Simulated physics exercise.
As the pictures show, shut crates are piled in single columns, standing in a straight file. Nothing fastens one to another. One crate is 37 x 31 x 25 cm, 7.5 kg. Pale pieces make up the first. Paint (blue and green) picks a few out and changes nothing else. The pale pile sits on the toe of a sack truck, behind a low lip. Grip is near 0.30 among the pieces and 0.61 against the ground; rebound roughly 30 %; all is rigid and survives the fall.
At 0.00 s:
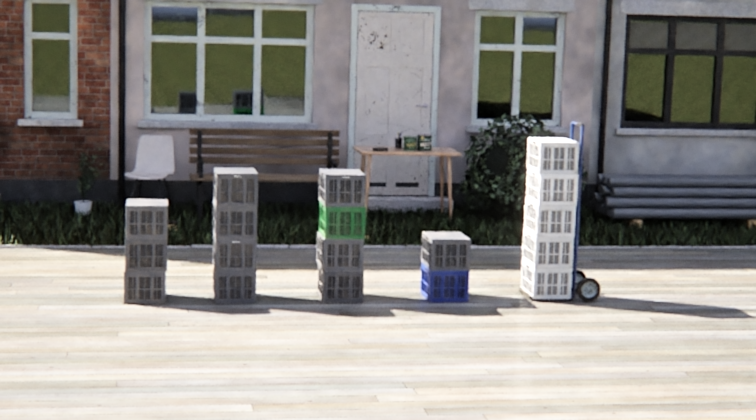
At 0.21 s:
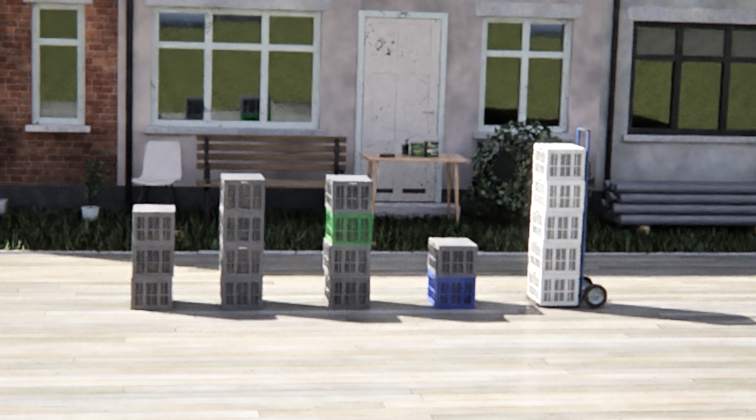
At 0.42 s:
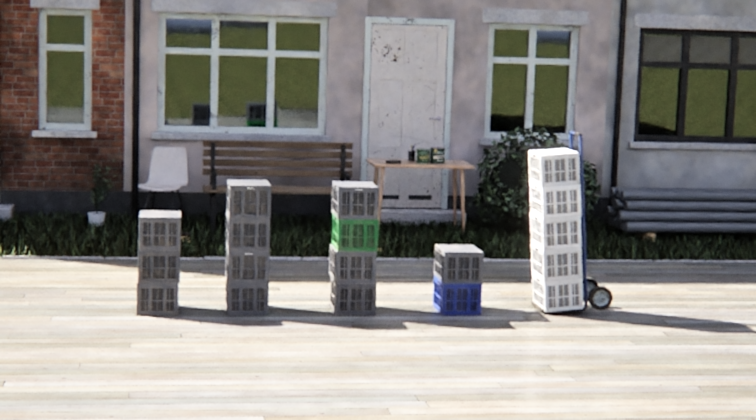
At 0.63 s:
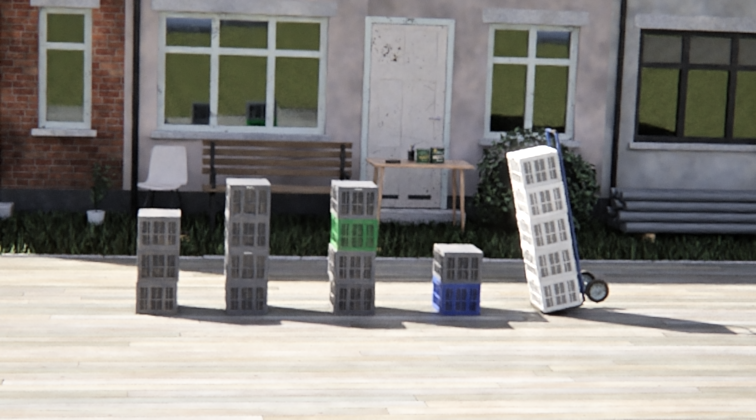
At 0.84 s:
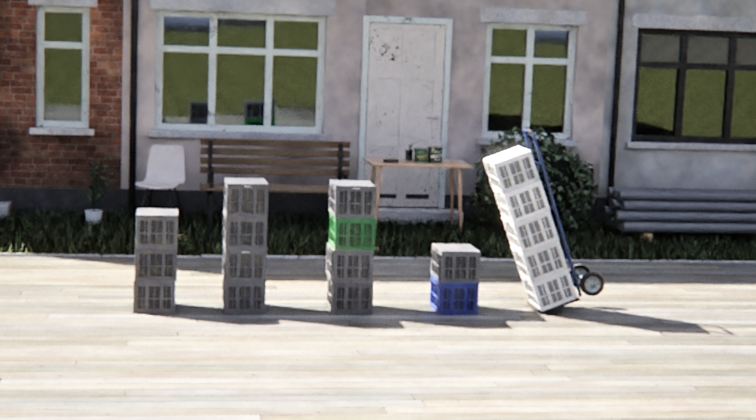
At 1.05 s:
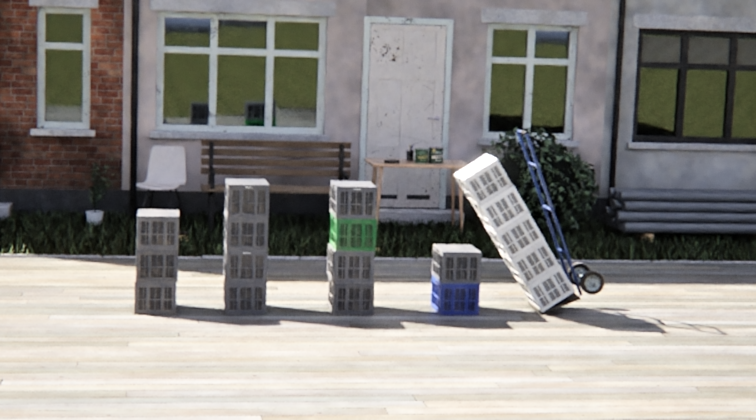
White crate stack on a blue hand truck tilting left toward shorter grey, blue and green crate piles, then leaning away from the truck.
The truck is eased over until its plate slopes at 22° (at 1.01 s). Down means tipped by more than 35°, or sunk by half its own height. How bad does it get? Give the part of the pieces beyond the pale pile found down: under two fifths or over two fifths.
It comes to under two fifths.
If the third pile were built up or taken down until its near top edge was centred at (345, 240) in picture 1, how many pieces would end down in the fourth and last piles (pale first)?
In that case fourth 0, last 0.
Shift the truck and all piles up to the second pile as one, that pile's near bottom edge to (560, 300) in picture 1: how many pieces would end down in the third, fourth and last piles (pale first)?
In that case third 0, fourth 0, last 0.
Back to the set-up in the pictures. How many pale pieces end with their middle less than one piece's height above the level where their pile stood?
3 pale pieces.
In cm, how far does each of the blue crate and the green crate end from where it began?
About: Blue 0, green 10.
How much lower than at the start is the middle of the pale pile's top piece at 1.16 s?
Some 20 cm lower.
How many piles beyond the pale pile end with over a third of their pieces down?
0 in all.
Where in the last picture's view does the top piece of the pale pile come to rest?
Near (397, 291).
By 1.16 s, 5 of the pale pile down; none of the 13 other crates down.
By 1.44 s, 5 of the pale pile down; none of the 13 other crates down, 1 disturbed.
By 1.90 s, 4 of the pale pile down; 1 of the 13 other crates down; green crate moved 7 cm.
When it is over (2.7 s), 4 of the pale pile down; none of the 13 other crates down, 3 disturbed; blue crate unmoved; green crate moved 8 cm. That is 0 per cent. In pixels of the last frame, middles, blue crate near (453, 295), green crate near (342, 231).
